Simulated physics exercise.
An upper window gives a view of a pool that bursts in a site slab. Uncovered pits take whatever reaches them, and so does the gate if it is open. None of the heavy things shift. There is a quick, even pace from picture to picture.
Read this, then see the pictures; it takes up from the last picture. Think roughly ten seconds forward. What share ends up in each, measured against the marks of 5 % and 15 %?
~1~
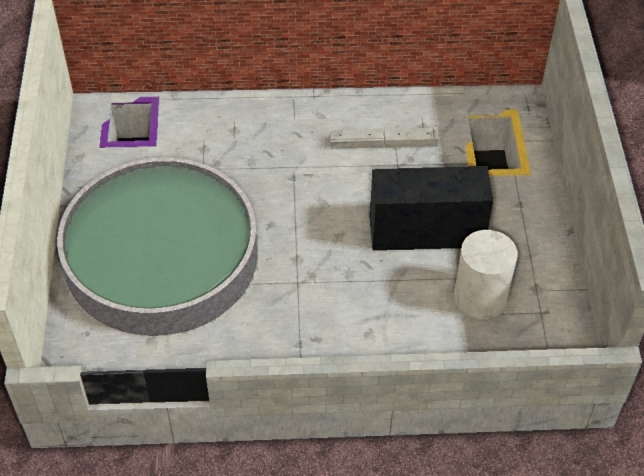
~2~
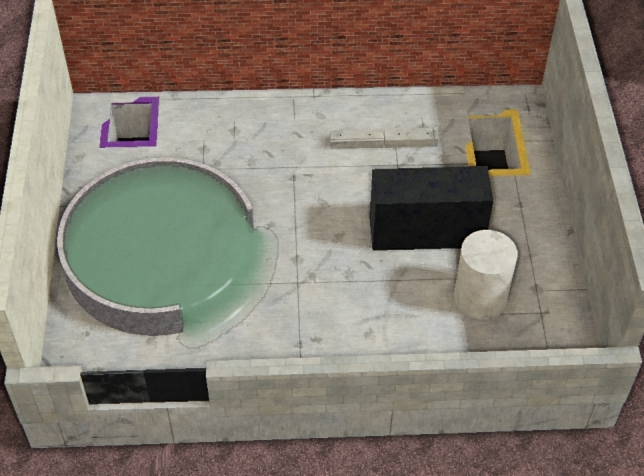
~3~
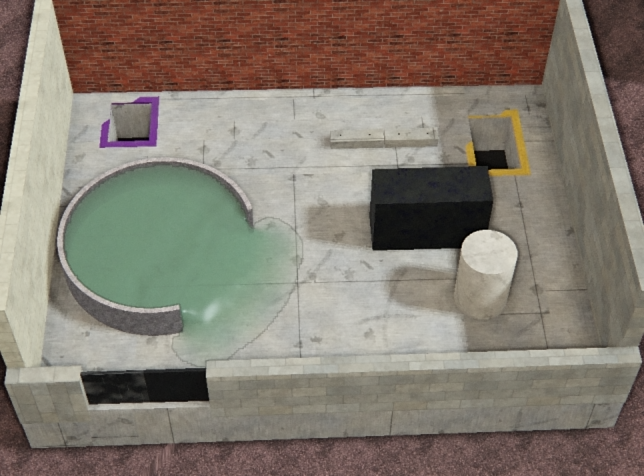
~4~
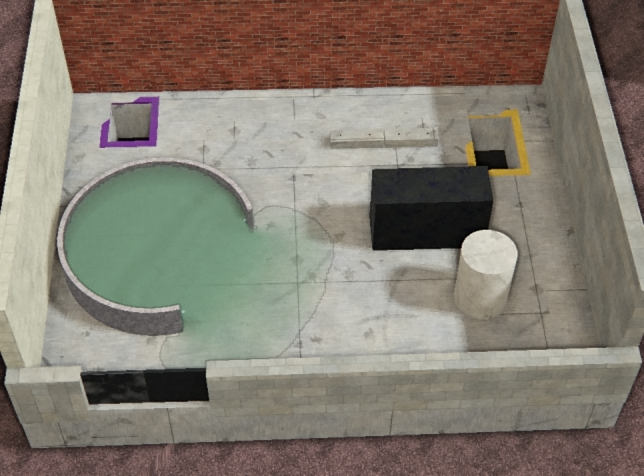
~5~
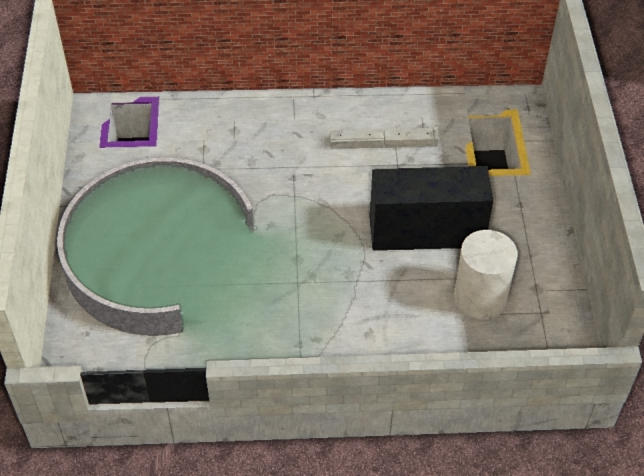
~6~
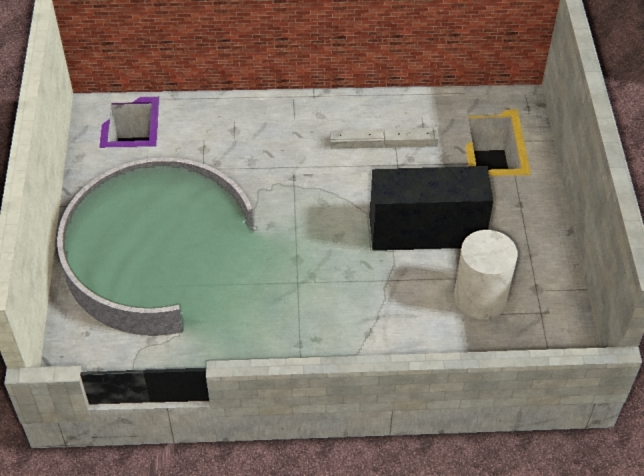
Measured against the marks, the gate ends up with less than 5 %; the purple pit ends up with less than 5 %; the yellow pit ends up with more than 15 %.
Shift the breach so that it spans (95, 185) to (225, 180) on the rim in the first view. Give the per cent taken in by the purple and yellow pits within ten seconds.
Purple 45 %, yellow 15 %.
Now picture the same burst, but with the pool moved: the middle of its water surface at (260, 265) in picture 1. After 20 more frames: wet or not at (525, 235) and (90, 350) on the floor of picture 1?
The first spot ends up waterlogged, while the second ends up waterlogged.
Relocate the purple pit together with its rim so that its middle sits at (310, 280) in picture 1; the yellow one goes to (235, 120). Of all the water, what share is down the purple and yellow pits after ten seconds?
The purple pit takes around 40 percent, while the yellow pit takes around 2 percent.
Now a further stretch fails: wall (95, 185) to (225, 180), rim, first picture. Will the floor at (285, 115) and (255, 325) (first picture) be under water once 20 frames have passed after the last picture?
Lab note, in order - inundated; left bare.
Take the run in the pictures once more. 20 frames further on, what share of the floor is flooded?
I'd say close to 50 per cent.
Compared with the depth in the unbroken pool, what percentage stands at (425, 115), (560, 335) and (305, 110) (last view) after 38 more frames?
I'd put them at close to 8 per cent, then 40 per cent, then 2 per cent.
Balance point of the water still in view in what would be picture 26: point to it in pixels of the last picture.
About (339, 297) in the last view.
A moment on, water covers 30 % of the floor; the gate 0 %, the purple pit 0 %, the yellow pit 0 %.
Next, water covers 40 % of the floor; the gate 0 %, the purple pit 0 %, the yellow pit 0 %.
Then, water covers 50 % of the floor; the gate 0 %, the purple pit 0 %, the yellow pit 0 %.
Later, water covers 65 % of the floor; the gate 0 %, the purple pit 0 %, the yellow pit 9 %.
In the end, water covers 90 % of the floor; the gate 0 %, the purple pit 0 %, the yellow pit 23 %.
